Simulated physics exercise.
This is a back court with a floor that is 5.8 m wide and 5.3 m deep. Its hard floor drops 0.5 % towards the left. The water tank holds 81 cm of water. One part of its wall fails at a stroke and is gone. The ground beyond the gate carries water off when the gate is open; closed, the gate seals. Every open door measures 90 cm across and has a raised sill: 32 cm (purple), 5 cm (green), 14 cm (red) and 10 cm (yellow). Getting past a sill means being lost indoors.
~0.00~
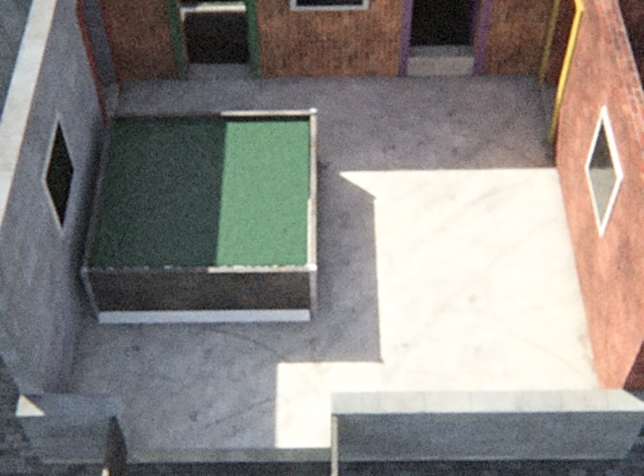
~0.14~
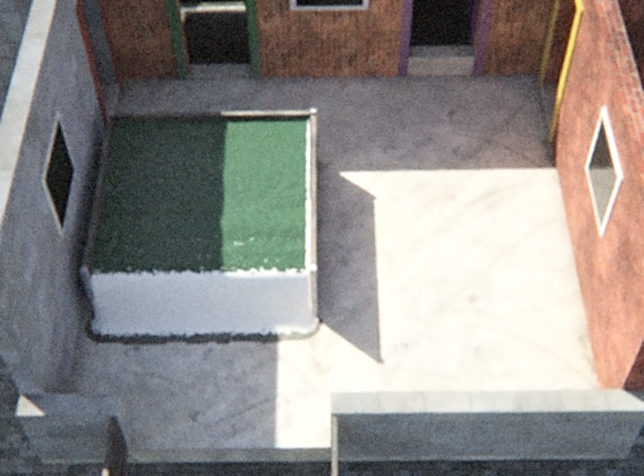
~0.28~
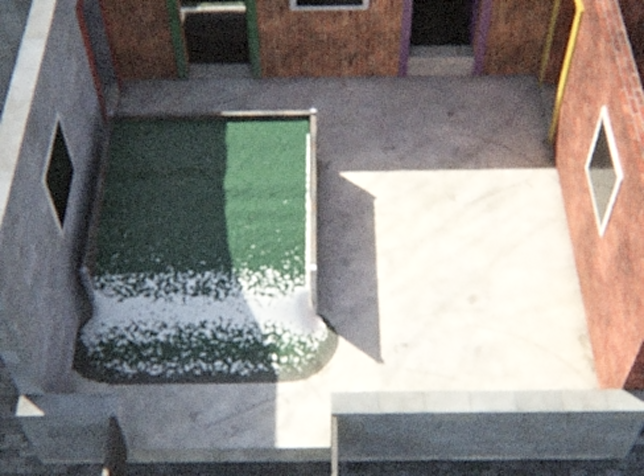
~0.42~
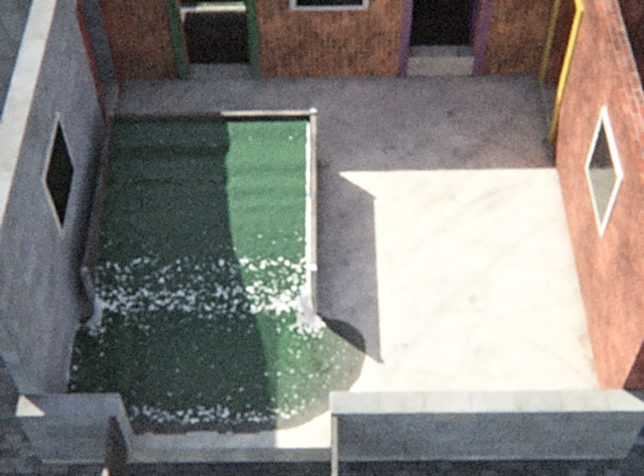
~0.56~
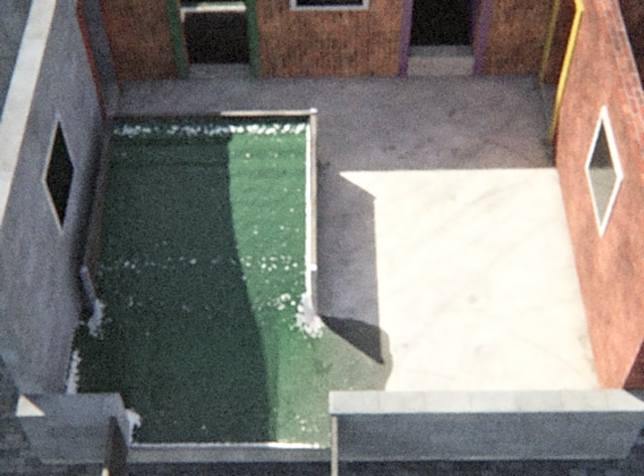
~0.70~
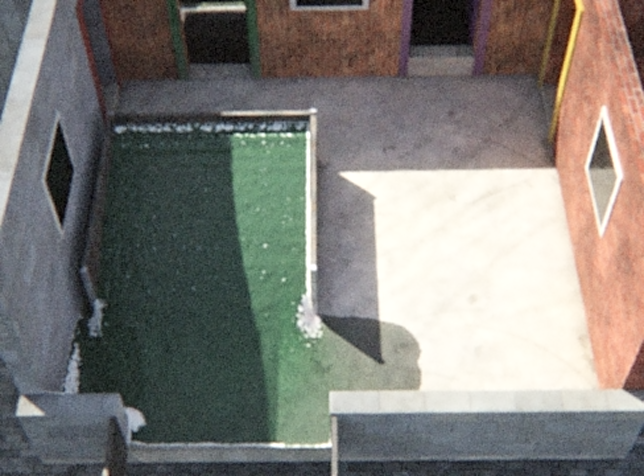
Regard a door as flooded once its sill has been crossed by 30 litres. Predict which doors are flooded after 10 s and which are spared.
The purple door will hold enough water back, the green door will hold enough water back, the red door will hold enough water back, the yellow door will hold enough water back.
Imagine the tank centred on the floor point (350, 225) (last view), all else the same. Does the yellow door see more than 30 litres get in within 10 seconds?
Well, yellow ends up beyond the mark.
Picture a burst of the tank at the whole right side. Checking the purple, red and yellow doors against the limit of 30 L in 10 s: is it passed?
Against that limit: Purple below, red above, yellow past it.
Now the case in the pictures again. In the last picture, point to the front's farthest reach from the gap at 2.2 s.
I'd put it close to (591, 423).
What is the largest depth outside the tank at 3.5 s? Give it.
It gets to some 24 cm.
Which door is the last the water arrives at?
Purple.
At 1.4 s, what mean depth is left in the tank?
Mean depth: About 43 cm.
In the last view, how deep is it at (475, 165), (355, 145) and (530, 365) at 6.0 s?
Approximately 3, 2 and 9 centimetres, going through them in turn.
After 1.4 s water covers 25 % of the floor and is deepest (56 cm) near (63, 428); purple door not reached, green door not reached, red door not reached, yellow door not reached.
After 2.2 s water covers 30 % of the floor and is deepest (44 cm) near (63, 428); purple door not reached, green door not reached, red door not reached, yellow door not reached.
After 3.5 s water covers 45 % of the floor and is deepest (24 cm) near (63, 428); purple door not reached, green door not reached, red door 6 cm at the sill, 0 L in, yellow door not reached.
After 6.0 s water covers 80 % of the floor and is deepest (14 cm) near (557, 423); purple door 6 cm at the sill, 0 L in, green door 4 cm at the sill, 0 L in, red door 4 cm at the sill, 0 L in, yellow door 3 cm at the sill, 0 L in.
After 10.0 s water covers 95 % of the floor and is deepest (9 cm) near (63, 428); purple door 6 cm at the sill, 0 L in, green door 5 cm at the sill, 1 L in, red door 2 cm at the sill, 0 L in, yellow door 6 cm at the sill, 0 L in.
